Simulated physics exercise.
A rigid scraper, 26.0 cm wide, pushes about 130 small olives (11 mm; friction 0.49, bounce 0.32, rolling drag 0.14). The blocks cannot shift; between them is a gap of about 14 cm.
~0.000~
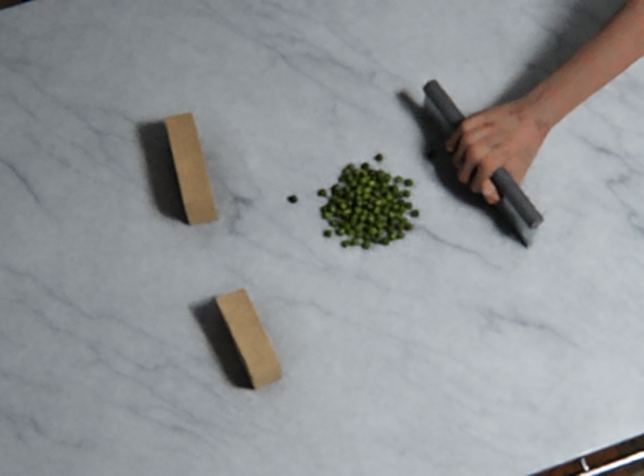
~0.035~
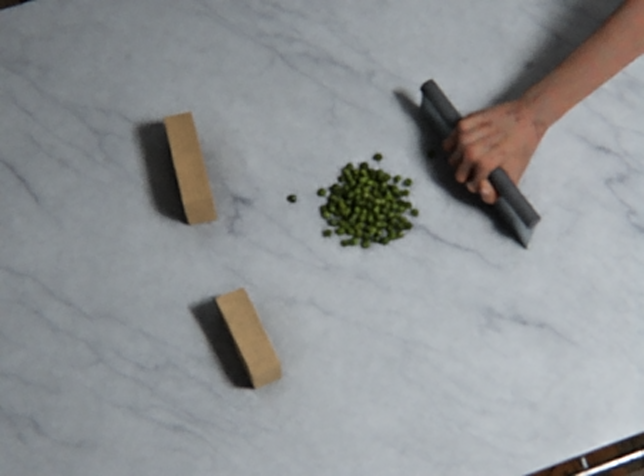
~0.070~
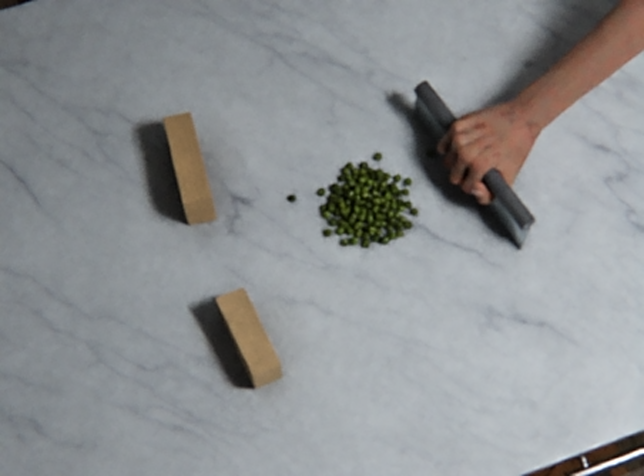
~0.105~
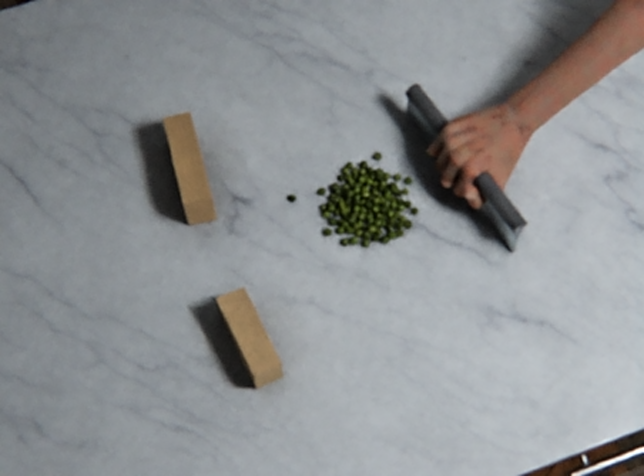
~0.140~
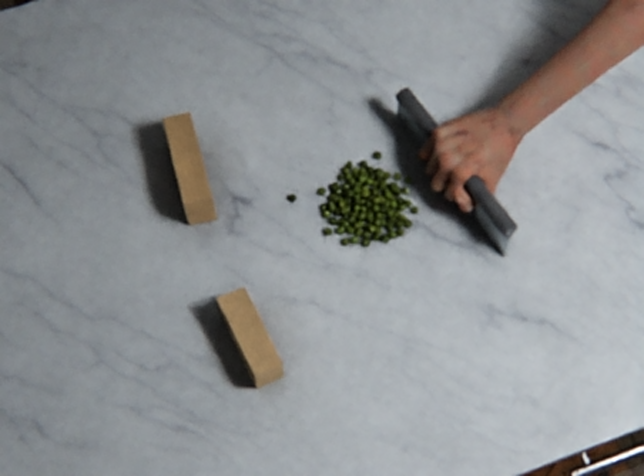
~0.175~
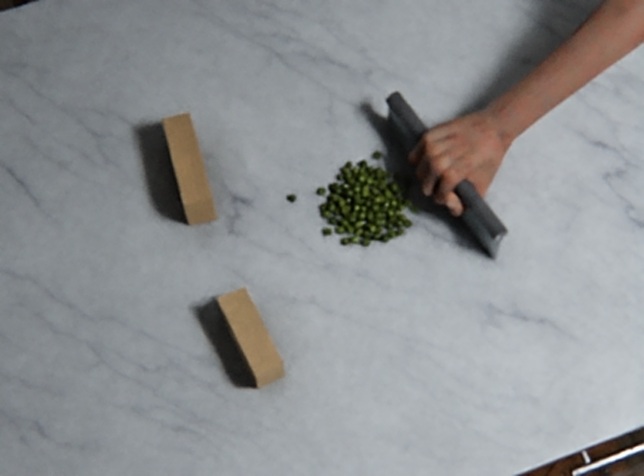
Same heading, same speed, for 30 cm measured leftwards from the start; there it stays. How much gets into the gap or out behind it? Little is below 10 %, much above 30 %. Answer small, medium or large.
In or through the gap: Medium.
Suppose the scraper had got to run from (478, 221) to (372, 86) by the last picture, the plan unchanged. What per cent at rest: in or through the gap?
Through 0.
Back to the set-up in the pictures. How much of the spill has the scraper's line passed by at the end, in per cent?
Roughly 0 per cent.
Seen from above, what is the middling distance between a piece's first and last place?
Some 20 cm.
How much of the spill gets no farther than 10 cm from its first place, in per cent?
Some 0 per cent.
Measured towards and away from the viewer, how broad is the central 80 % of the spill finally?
About 16 cm.
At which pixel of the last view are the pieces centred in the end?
At about (248, 266).
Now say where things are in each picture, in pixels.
Scraper from (534, 230) to (428, 93); moved 0.0 cm; pieces shifted so far, 0; middle of the spill at (370, 206); block at (248, 331); block at (188, 156), in the first frame.
Scraper from (532, 230) to (425, 93); moved 0.3 cm; pieces shifted so far, 0; middle of the spill at (369, 206), in the second frame.
Scraper from (527, 231) to (420, 94); moved 1.0 cm; pieces shifted so far, 0; middle of the spill at (369, 205), in the third frame.
Scraper from (518, 234) to (411, 97); moved 2.3 cm; pieces shifted so far, 0; middle of the spill at (369, 205), in the fourth frame.
Scraper from (509, 238) to (402, 101); moved 3.8 cm; pieces shifted so far, 1; middle of the spill at (369, 204), in the fifth frame.
Scraper from (499, 242) to (392, 105); moved 5.3 cm; pieces shifted so far, 1; middle of the spill at (369, 204); block at (250, 330); block at (186, 157). Its speed is about 0.43 m/s, heading 7 degrees towards the viewer, in the sixth frame.
Then, at 0.47 s, scraper 18 cm from its start, spill 14 cm wide; held up before the blocks 100 %.
After 0.76 s, scraper 30 cm from its start, spill 19 cm wide; held up before the blocks 100 %.
Then, at 1.01 s, scraper 30 cm from its start, spill 20 cm wide; in or through the gap 20 %, held up before the blocks 80 %.
At rest (1.2 s), in or through the gap 20 %, round the near block 0 %, round the far block 0 %, held up before the blocks 80 %.
